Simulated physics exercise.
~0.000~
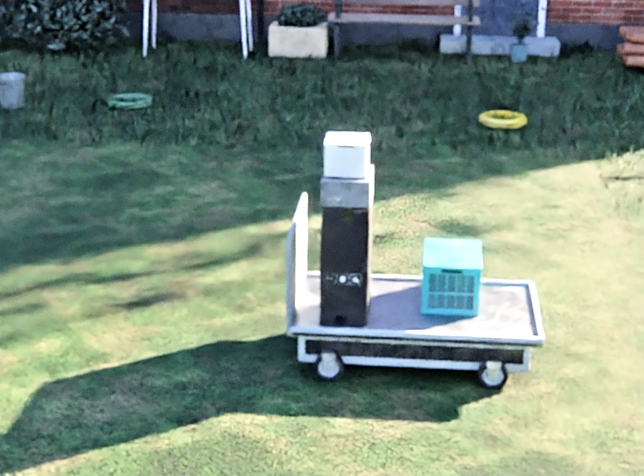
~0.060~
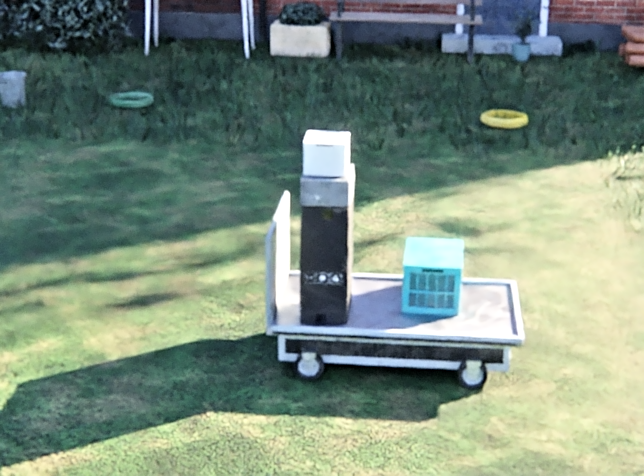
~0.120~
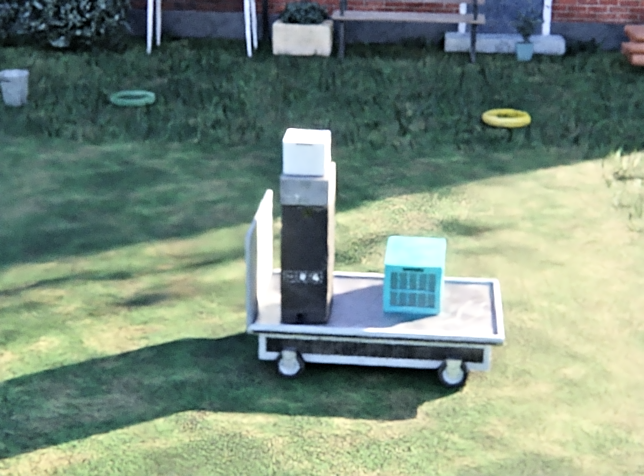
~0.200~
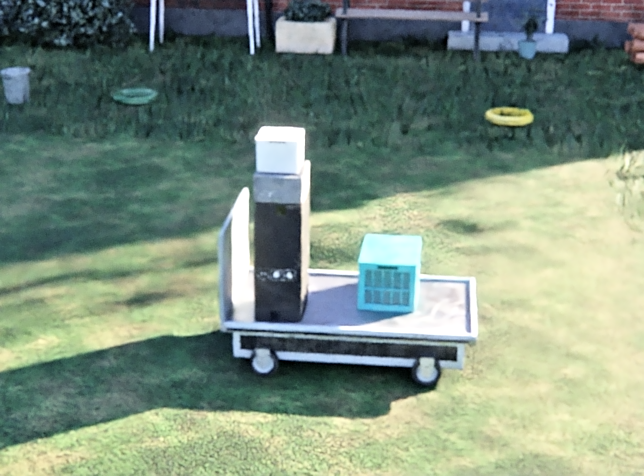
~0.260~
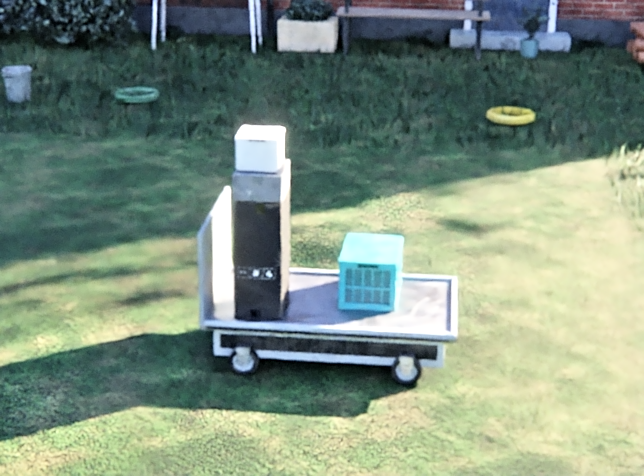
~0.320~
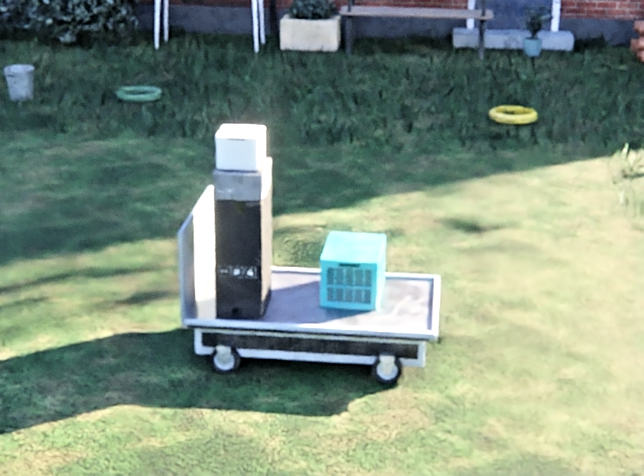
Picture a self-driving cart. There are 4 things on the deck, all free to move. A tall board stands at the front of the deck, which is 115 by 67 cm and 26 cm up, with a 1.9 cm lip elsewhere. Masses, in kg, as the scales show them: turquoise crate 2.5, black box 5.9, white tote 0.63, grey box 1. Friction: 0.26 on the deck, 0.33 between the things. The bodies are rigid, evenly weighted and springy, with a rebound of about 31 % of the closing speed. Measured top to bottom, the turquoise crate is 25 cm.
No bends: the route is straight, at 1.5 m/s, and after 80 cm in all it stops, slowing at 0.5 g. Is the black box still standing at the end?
Stays on its base.
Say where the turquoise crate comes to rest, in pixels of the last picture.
Its centre ends close to (202, 263) in the last view.
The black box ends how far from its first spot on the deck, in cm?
I'd put it at about 12 centimetres.
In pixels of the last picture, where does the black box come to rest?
Near (106, 243).
After 0.62 s, cart 91 cm along.
After 0.82 s, cart 103 cm along; black box slid 9 cm near (111, 244); white tote slid 11 cm; grey box slid 10 cm.
After 0.92 s, cart 103 cm along, stopped; black box slid 12 cm near (105, 243); white tote slid 19 cm; grey box slid 16 cm.
After 1.02 s, cart 103 cm along, stopped; black box slid 12 cm near (106, 243); white tote slid 24 cm; turquoise crate slid 20 cm.
At rest (1.8 s), not toppled but over 10 cm from the start, turquoise crate, black box, white tote and grey box. In the last view, black box near (106, 243).
